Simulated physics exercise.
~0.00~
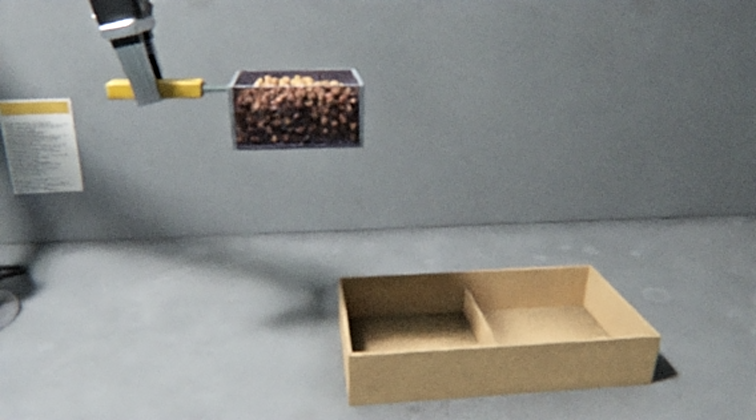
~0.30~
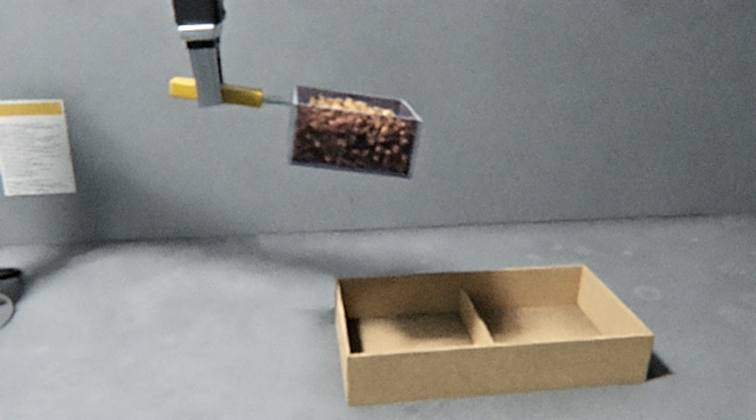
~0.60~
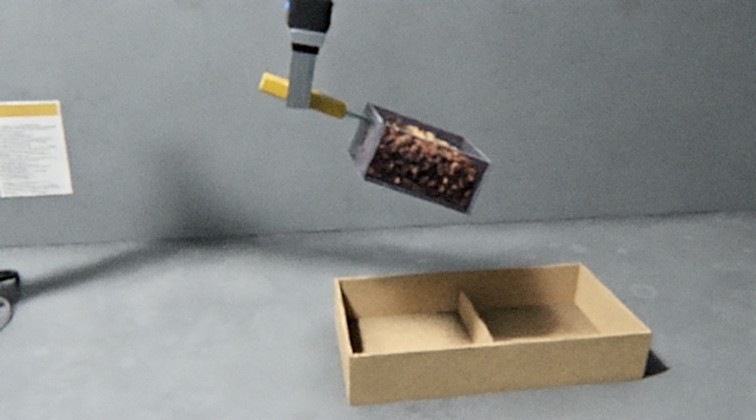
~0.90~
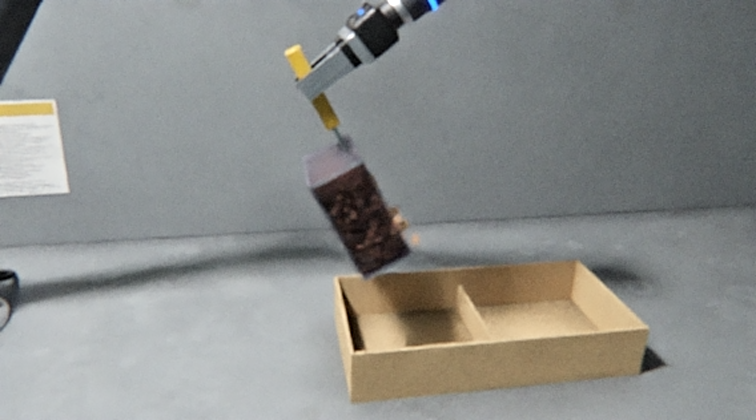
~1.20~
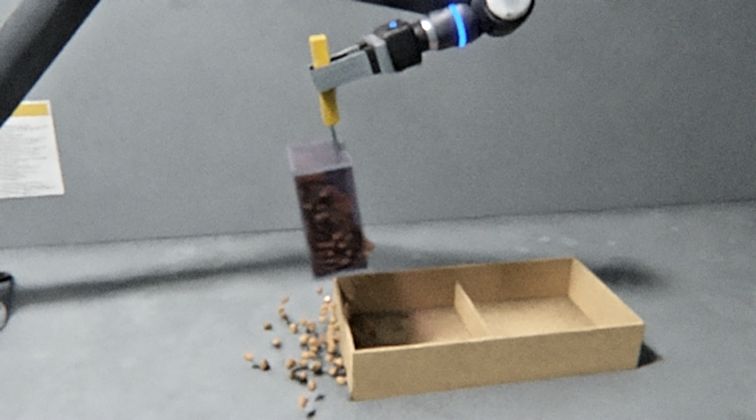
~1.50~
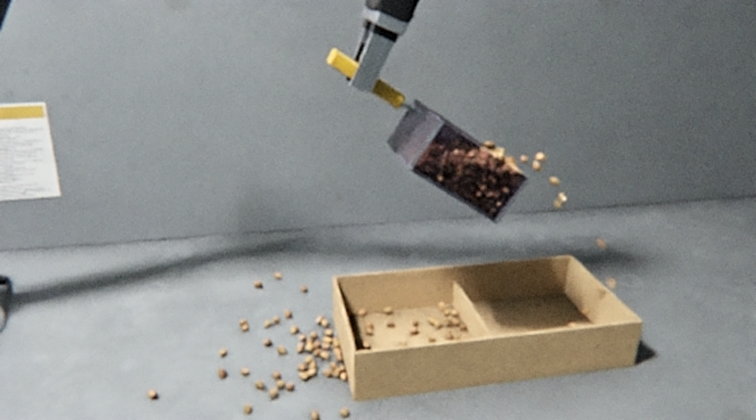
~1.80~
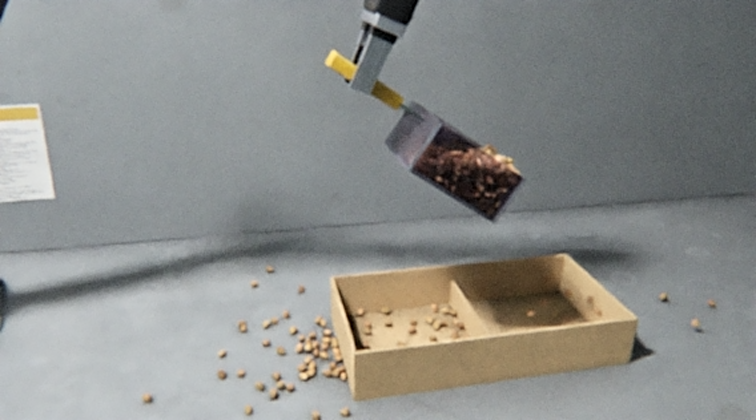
A robot arm carried a clear box of brown beans rightward and tipped it steeply, spilling some onto the table beside a divided cardboard tray and some inside, then swung it up and right, flinging a few beyond, and stopped with the box still mostly full.
